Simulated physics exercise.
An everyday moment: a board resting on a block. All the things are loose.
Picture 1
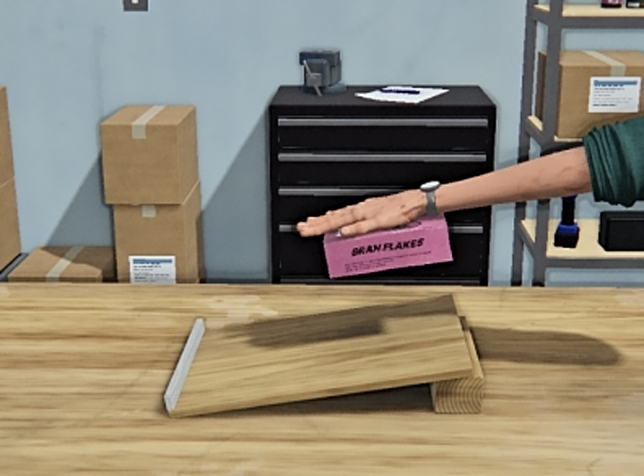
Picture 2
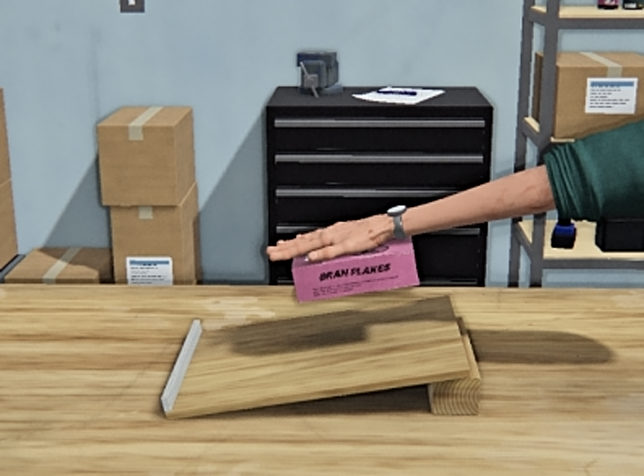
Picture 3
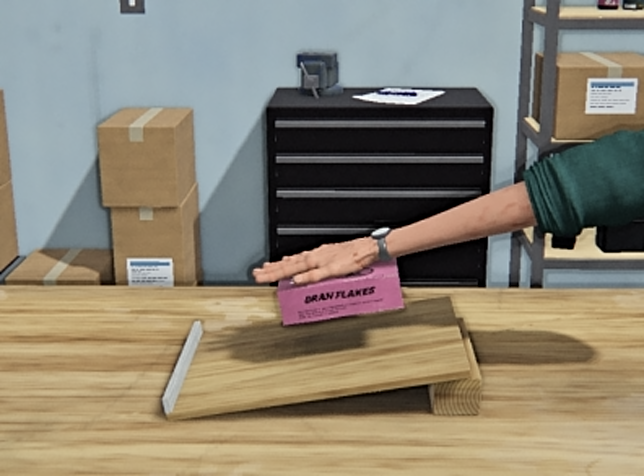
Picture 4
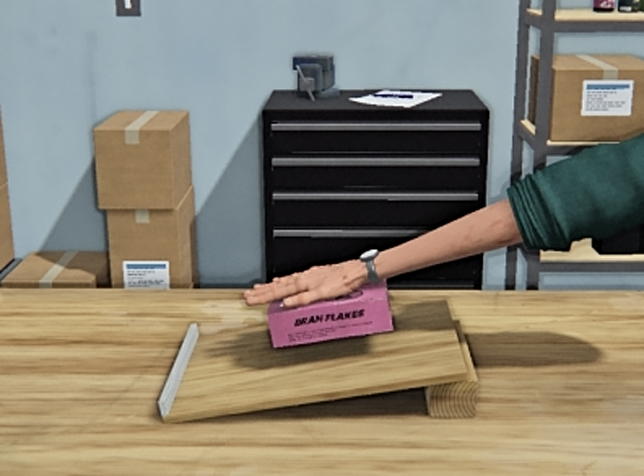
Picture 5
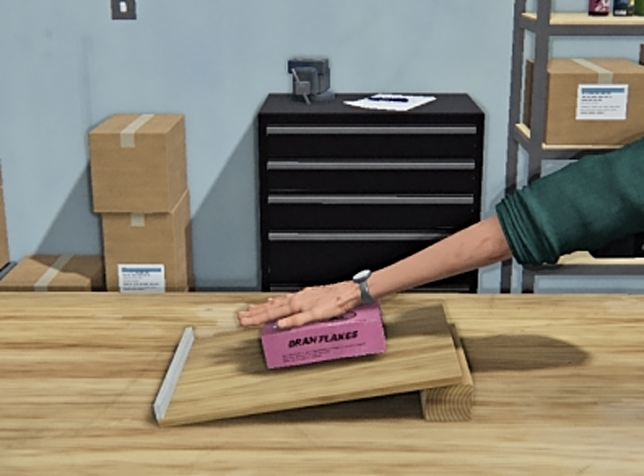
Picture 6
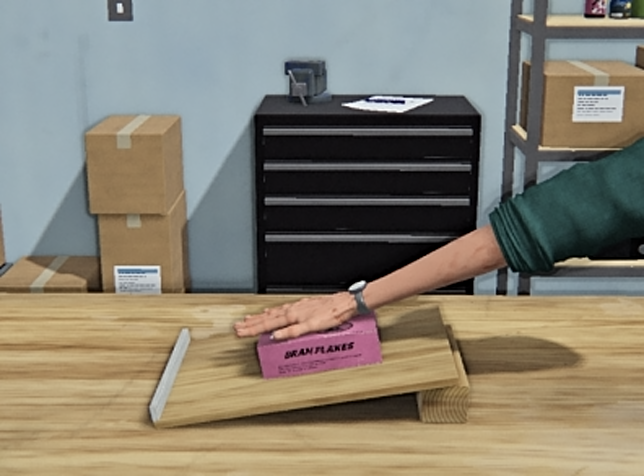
At first, a hand in a green sleeve holds a pink packet above a sloping wooden board propped on a block. The arm lowers the packet, drifting slightly to the left as it comes down. The packet is then set on the board's slope, with the hand still resting on top.
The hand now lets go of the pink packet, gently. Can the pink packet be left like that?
The pink packet remains at rest.
Then, 0.20 s on from there, no change.
Then, 0.50 s on from there, pink packet resting near (320, 338).
In the end, it is unmoved. At the end, from the last picture's camera, pink packet near (320, 338). The pink packet stays where it is put.
